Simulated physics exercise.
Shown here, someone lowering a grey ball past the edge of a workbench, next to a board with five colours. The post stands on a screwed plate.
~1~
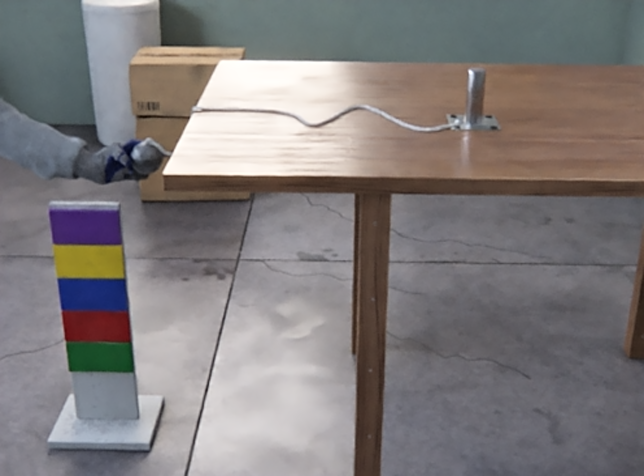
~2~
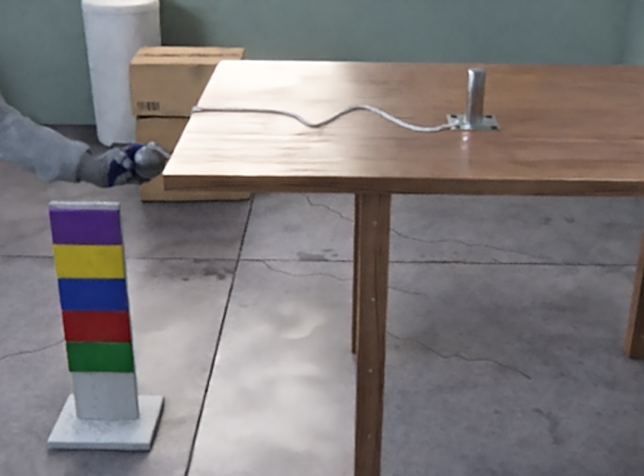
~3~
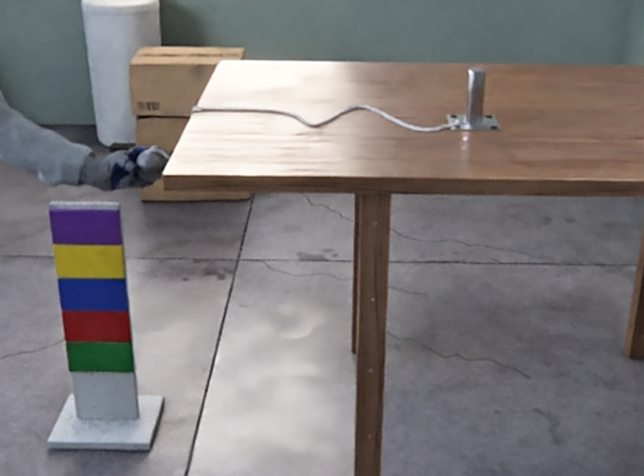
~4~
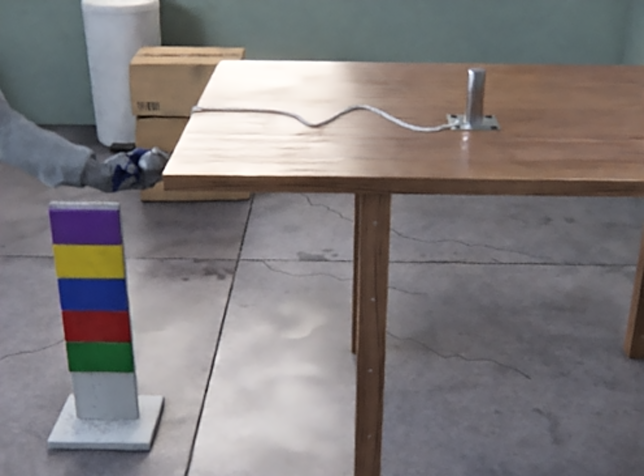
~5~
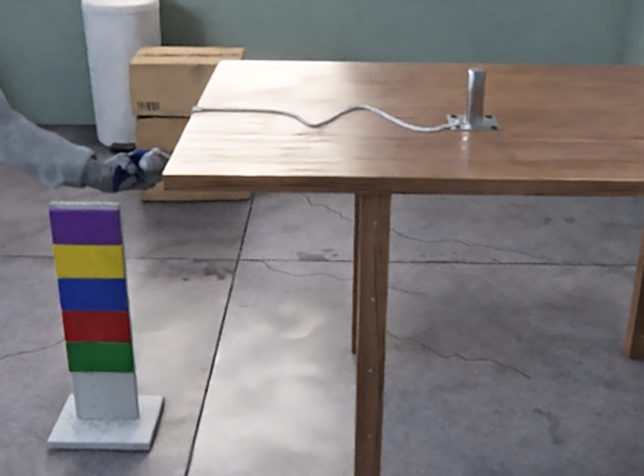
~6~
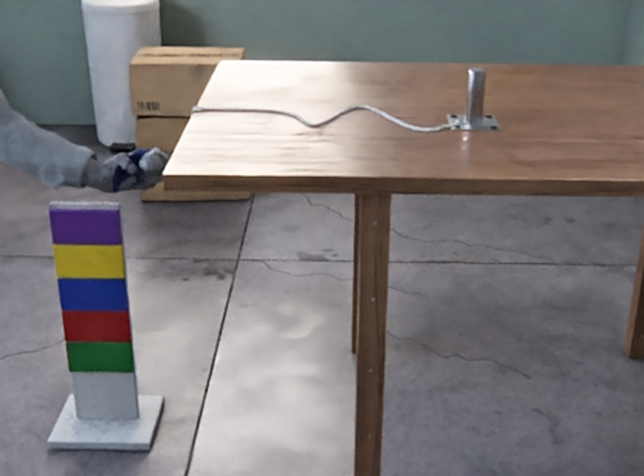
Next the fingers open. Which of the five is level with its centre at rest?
The shoelace holds its middle at blue.
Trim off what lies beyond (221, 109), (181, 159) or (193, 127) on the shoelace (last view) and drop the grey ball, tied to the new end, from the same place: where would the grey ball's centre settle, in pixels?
About (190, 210), (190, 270) and (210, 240).
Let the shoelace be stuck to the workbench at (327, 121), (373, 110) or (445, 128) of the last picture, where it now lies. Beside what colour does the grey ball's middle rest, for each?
One after the other, purple; yellow; blue.
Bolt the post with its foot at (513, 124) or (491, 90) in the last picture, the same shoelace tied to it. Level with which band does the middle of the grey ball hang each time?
In that order: Yellow; yellow.
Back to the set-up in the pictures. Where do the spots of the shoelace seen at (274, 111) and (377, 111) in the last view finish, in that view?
At (191, 142), then (333, 118).
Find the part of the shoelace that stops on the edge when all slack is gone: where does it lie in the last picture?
It lies at about (291, 114).
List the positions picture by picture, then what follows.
Grey ball (146, 158); purple (85, 228); yellow (89, 262); blue (92, 295); red (96, 327); green (99, 358), in the first picture.
Grey ball (149, 162); shoelace through (428, 130) (377, 111) (329, 120) (280, 112) (197, 112), in the second picture.
Grey ball (152, 165), in the third picture.
Grey ball (154, 167); shoelace through (428, 130) (377, 111) (329, 120) (280, 112) (197, 112), in the fourth picture.
Grey ball (154, 167), in the fifth picture.
Grey ball (154, 167); shoelace through (428, 130) (377, 111) (329, 120) (280, 112) (197, 112), in the sixth picture.
Soon after, ball near (228, 271); level with yellow.
After that, ball near (188, 299); level with blue.
In the end, ball near (191, 303); level with blue. At blue.
